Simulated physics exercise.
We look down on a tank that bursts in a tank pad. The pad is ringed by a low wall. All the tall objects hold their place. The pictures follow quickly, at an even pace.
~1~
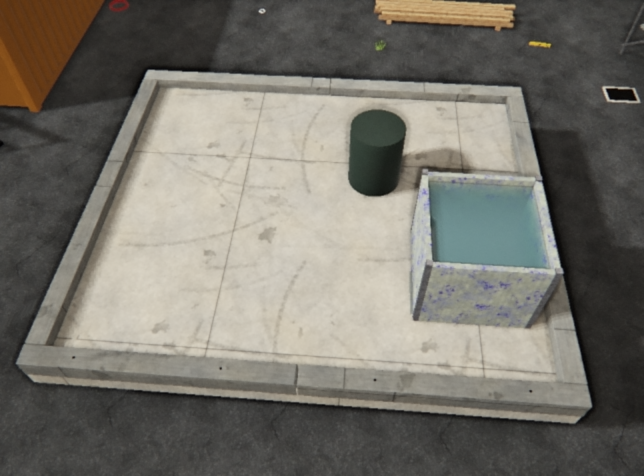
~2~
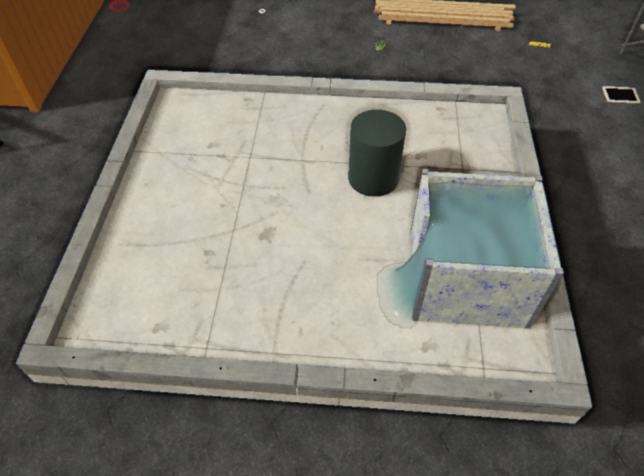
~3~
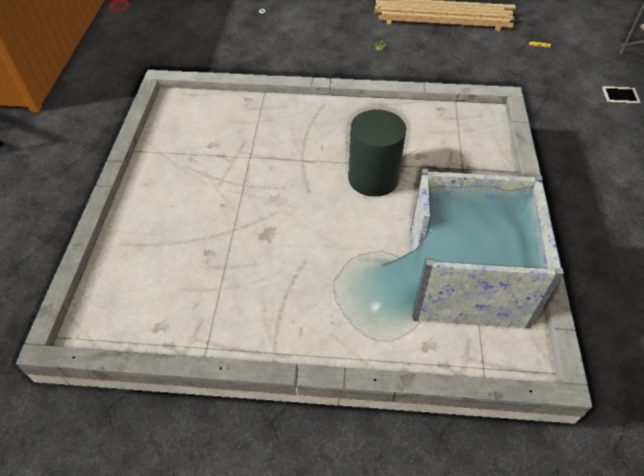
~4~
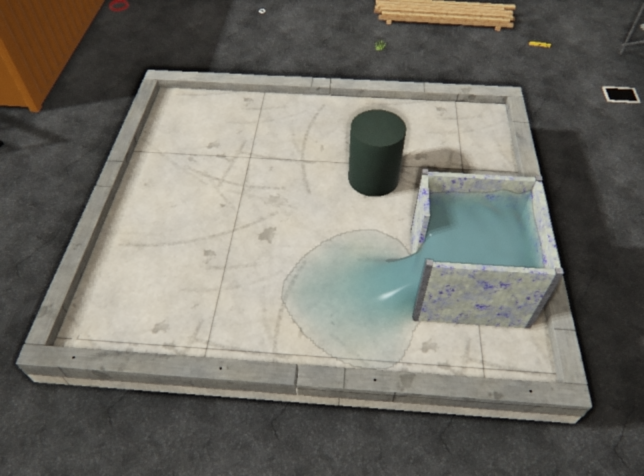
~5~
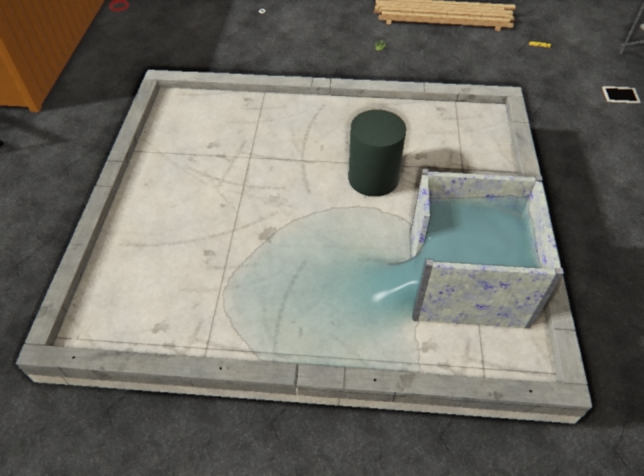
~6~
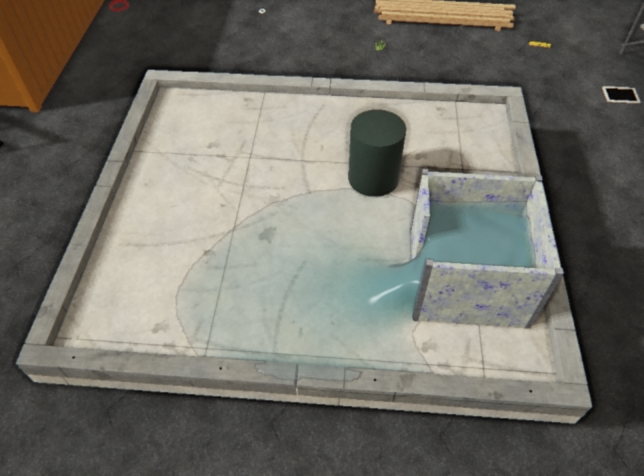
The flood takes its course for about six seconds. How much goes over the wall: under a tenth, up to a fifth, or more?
Over the wall goes from a tenth to a fifth.
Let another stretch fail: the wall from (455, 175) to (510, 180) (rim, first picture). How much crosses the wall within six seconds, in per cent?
Close to 22 %.
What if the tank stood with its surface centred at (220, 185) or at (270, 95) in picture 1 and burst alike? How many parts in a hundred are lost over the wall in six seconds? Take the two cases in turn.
About 38 and 34 per cent.
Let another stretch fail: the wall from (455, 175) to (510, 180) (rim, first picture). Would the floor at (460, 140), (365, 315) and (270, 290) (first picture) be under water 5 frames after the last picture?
In turn: Flooded, dry, not flooded.
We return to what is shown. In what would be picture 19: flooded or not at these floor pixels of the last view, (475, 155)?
Verdict: Not flooded.
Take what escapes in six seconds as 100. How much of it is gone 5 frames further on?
Close to 5 %.
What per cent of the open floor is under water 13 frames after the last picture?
Near 65 in a hundred.
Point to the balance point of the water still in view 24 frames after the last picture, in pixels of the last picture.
Near (249, 229).
A moment on, water covers 40 % of the floor; the low wall has let 0 % over.
Next, water covers 45 % of the floor; the low wall has let 0 % over.
Then, water covers 55 % of the floor; the low wall has let 11 % over.
Later, water covers 50 % of the floor; the low wall has let 16 % over.
In the end, water covers 70 % of the floor; the low wall has let 16 % over.
